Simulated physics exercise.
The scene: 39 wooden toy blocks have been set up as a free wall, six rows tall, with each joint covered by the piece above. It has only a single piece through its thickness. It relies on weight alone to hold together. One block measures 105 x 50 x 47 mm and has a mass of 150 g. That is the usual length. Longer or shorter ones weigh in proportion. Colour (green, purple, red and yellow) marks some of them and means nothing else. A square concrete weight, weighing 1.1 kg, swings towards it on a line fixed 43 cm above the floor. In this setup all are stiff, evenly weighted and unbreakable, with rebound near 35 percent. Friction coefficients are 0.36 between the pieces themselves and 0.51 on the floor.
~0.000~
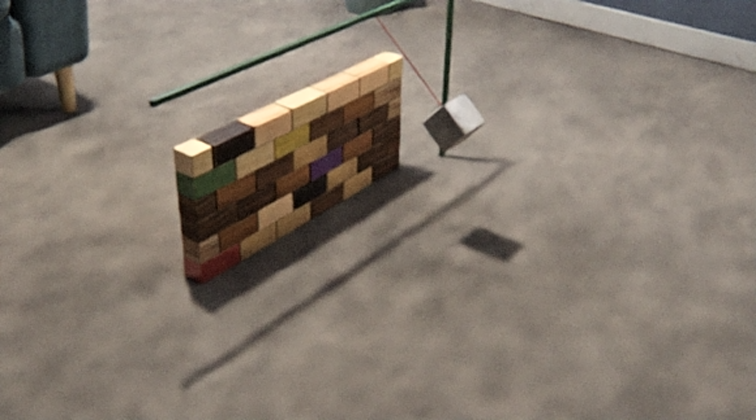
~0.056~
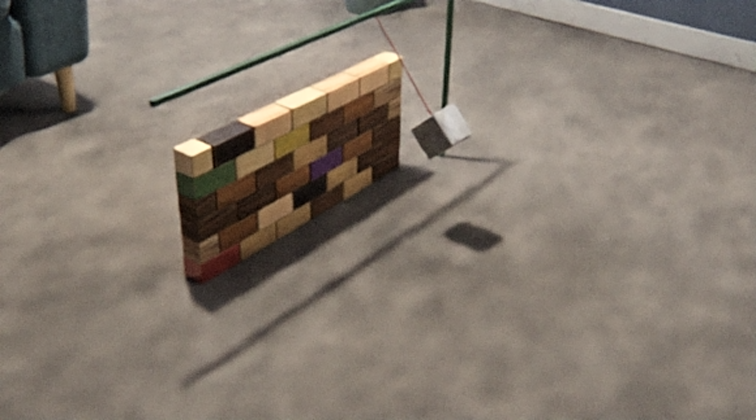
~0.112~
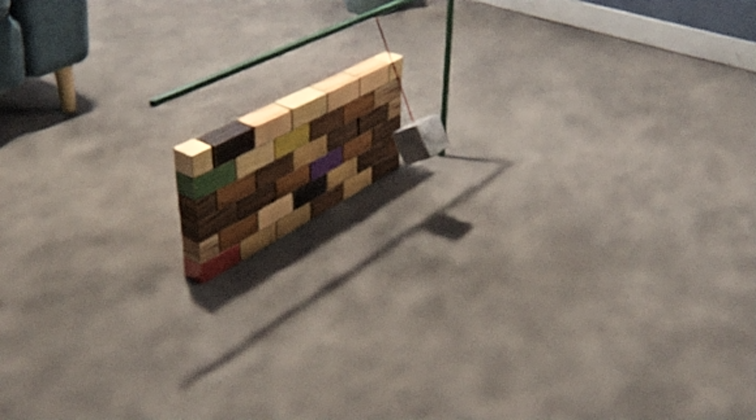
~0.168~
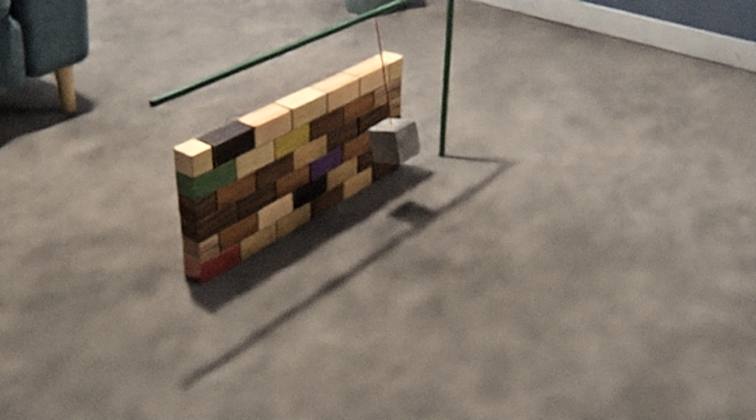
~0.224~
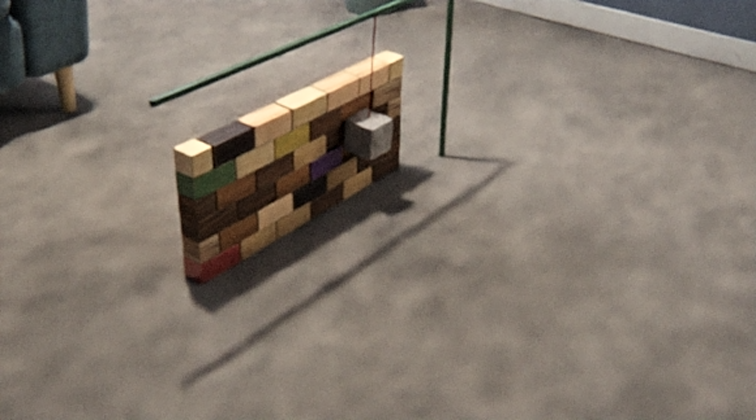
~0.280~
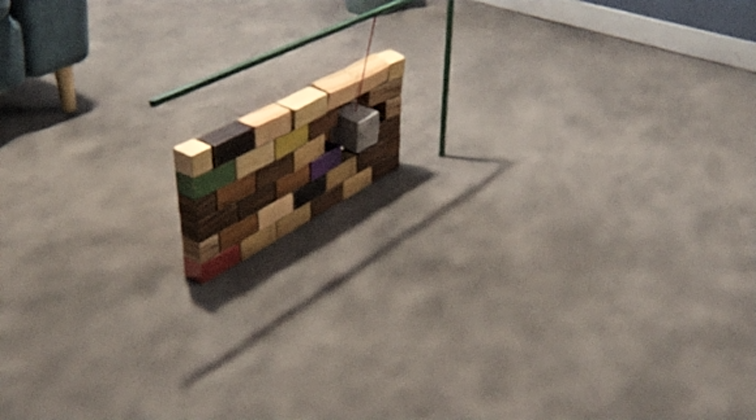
A grey cube hangs on a thin reddish line from a dark green frame beside a low wall of stacked wooden blocks, seen from above on a grey-brown carpet. The blocks are mostly tan and brown, with green and red at the left end, yellow and purple farther right. The cube swings leftward into the wall's right part, pushing several blocks slightly out of line, while the camera stays still.
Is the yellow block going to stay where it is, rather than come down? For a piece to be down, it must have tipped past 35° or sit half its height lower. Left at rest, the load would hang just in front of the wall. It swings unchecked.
Yes, it keeps its place.
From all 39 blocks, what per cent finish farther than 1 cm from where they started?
Answer: 30 %.
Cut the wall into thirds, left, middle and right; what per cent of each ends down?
Left third 0 percent, middle third 20 percent, right third 50 percent.
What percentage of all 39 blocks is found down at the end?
25 per cent.
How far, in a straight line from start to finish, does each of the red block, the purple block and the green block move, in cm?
Distances in cm - red: 0; purple: 2; green: 0.
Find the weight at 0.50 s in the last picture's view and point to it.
Near (334, 112).
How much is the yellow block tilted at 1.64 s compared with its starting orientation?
Angle at that time, about 0 degrees.
By 0.50 s, line 24° past plumb; 4 of the 39 blocks down; yellow block unmoved.
By 1.64 s, line 13° past plumb; 7 of the 39 blocks down; yellow block unmoved.
When it is over (2.6 s), line 14° past plumb; 9 of the 39 blocks down; yellow block unmoved; purple block moved 11 mm; green block unmoved. In pixels of the last frame, middles, yellow block near (282, 137), purple block near (314, 159).
